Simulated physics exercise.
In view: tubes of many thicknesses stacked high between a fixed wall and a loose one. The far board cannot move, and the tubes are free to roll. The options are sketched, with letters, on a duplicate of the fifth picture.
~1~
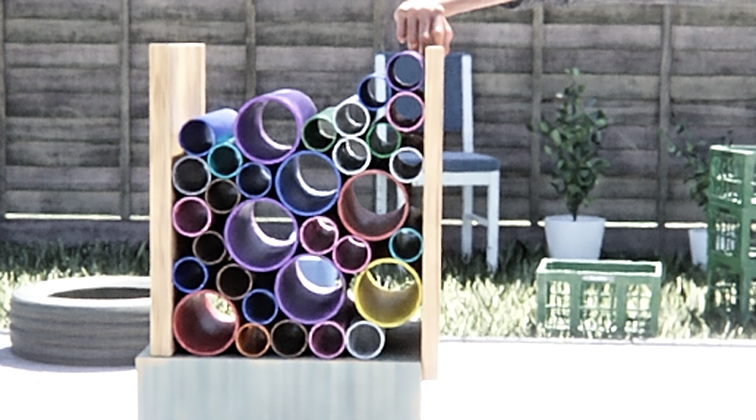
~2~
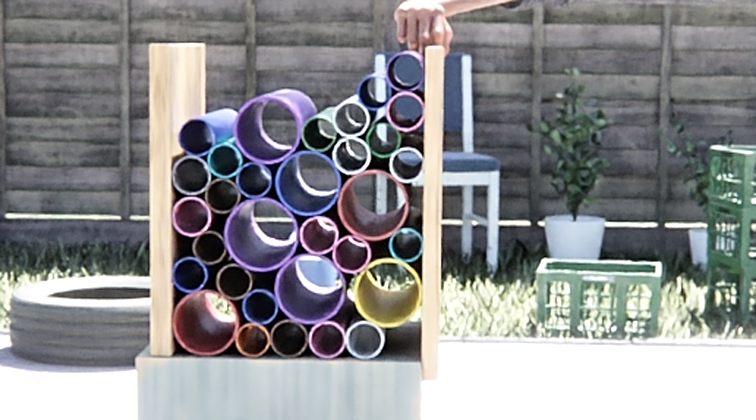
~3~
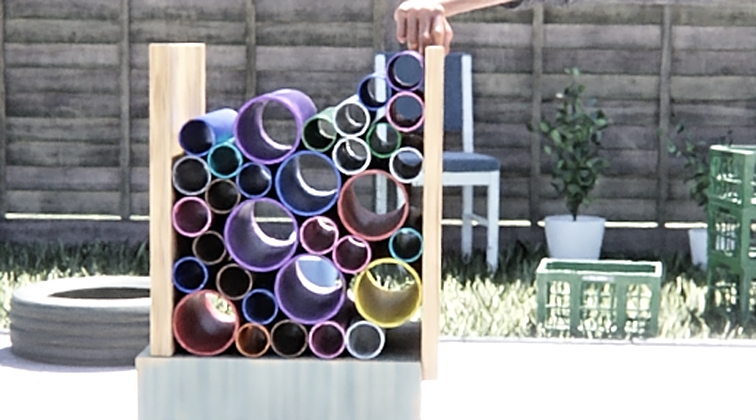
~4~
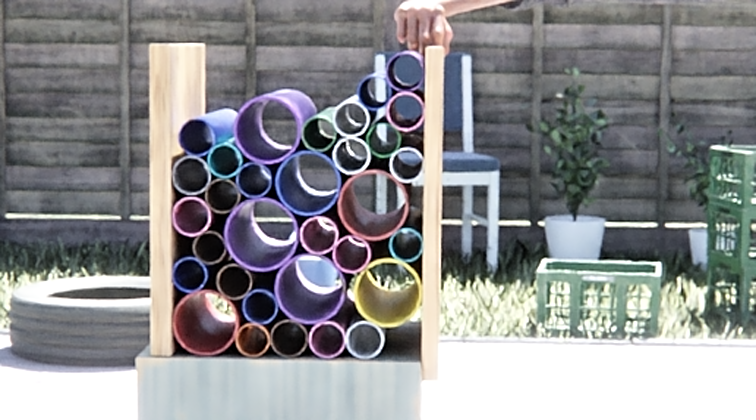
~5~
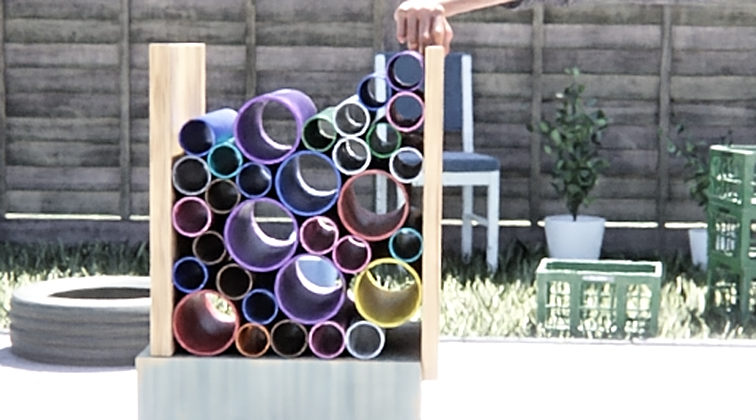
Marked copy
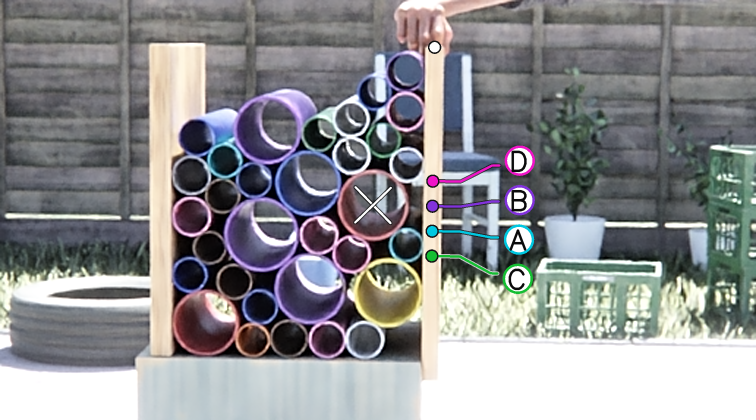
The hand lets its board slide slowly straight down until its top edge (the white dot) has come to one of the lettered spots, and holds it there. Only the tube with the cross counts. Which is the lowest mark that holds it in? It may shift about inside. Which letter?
The answer is mark C.
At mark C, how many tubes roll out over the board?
It comes to six.
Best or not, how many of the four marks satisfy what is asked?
The number is four.
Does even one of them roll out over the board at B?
At B: Yes.
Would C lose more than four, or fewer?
It loses more than four.
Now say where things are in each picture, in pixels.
In the first picture, a yellow tube (388, 292); a brown tube (234, 281); a blue tube (308, 183).
In the second picture, a blue tube (308, 183); a green tube (384, 140).
In the third picture, a green tube (319, 134); a purple tube (405, 72).
In the fourth picture, side board (434, 201); a red tube (206, 323).
In the fifth picture, a yellow tube (388, 292); a brown tube (234, 281); a blue tube (308, 183).
On the marked copy, A at (432, 231); B at (433, 207); C at (432, 256); D at (433, 182); the cross at (373, 205); the white dot at (435, 47).
Following C. Soon after the start, top of the board (425, 134).
Later, top of the board (423, 231).
In the end, top of the board (423, 255), about six out over the board, the crossed one still inside.
As for the rest, A keeps the crossed one inside; B keeps the crossed one inside; D keeps the crossed one inside.
